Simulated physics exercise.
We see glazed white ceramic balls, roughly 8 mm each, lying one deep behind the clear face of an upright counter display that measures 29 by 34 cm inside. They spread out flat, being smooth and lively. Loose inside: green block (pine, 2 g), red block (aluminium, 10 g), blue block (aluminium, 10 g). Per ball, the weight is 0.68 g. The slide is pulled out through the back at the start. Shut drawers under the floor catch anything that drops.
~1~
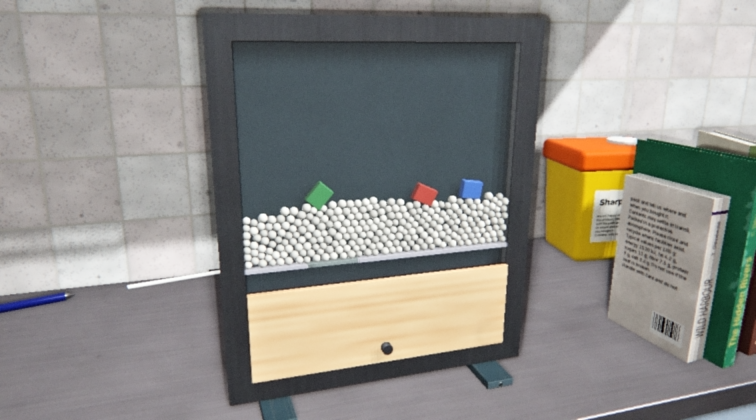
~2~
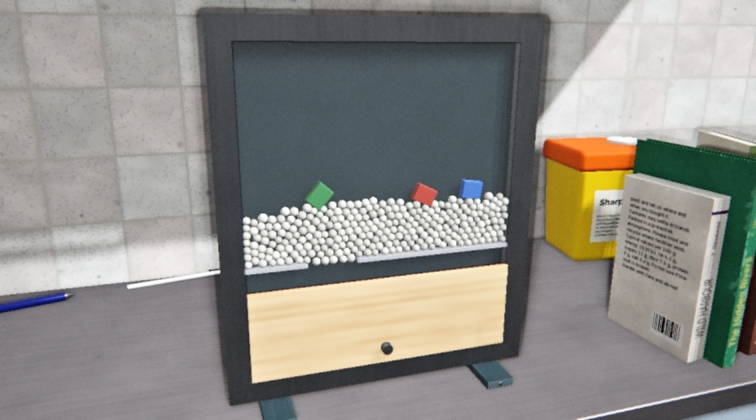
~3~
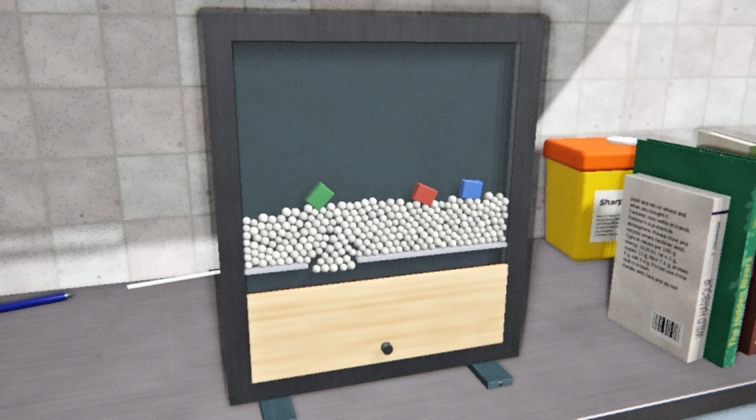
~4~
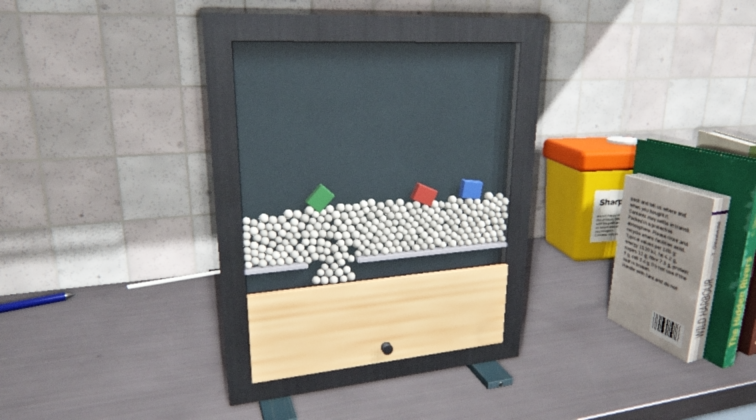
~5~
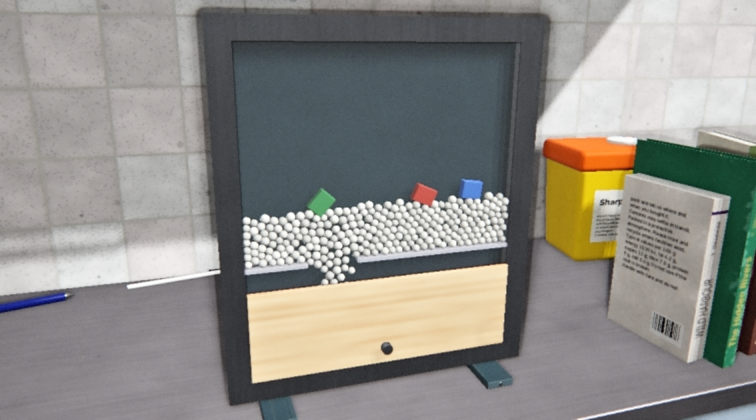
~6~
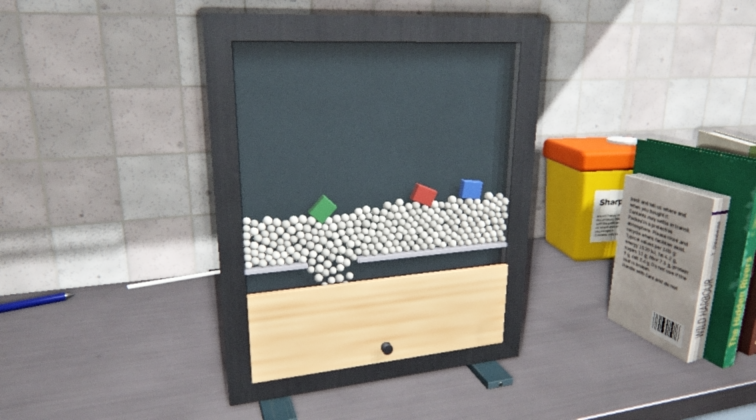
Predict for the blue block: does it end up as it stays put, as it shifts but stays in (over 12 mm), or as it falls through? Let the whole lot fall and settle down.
The blue block shifts yet stays inside.
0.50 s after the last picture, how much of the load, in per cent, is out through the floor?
My estimate is some 45 per cent.
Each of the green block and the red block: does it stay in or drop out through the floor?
Result - green: Escaped, red: Escaped.
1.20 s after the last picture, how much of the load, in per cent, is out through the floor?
That would be around 65 per cent.
Then, 0.15 s later than the last picture, 30 % are out; green block moved 4.8 cm tilted 56°; red block moved 0.3 cm tilted 27°; blue block moved 0.7 cm.
Then, 0.50 s later than the last picture, 45 % are out; green block below the floor; red block moved 4.5 cm tilted 29°; blue block moved 2.8 cm tilted 23°.
Then, 1.20 s later than the last picture, 65 % are out; green block below the floor; red block below the floor; blue block moved 7.5 cm tilted 55°.
At rest 2.5 s after the last picture, 65 % are out; green block below the floor; red block below the floor; blue block moved 7.5 cm tilted 55°.
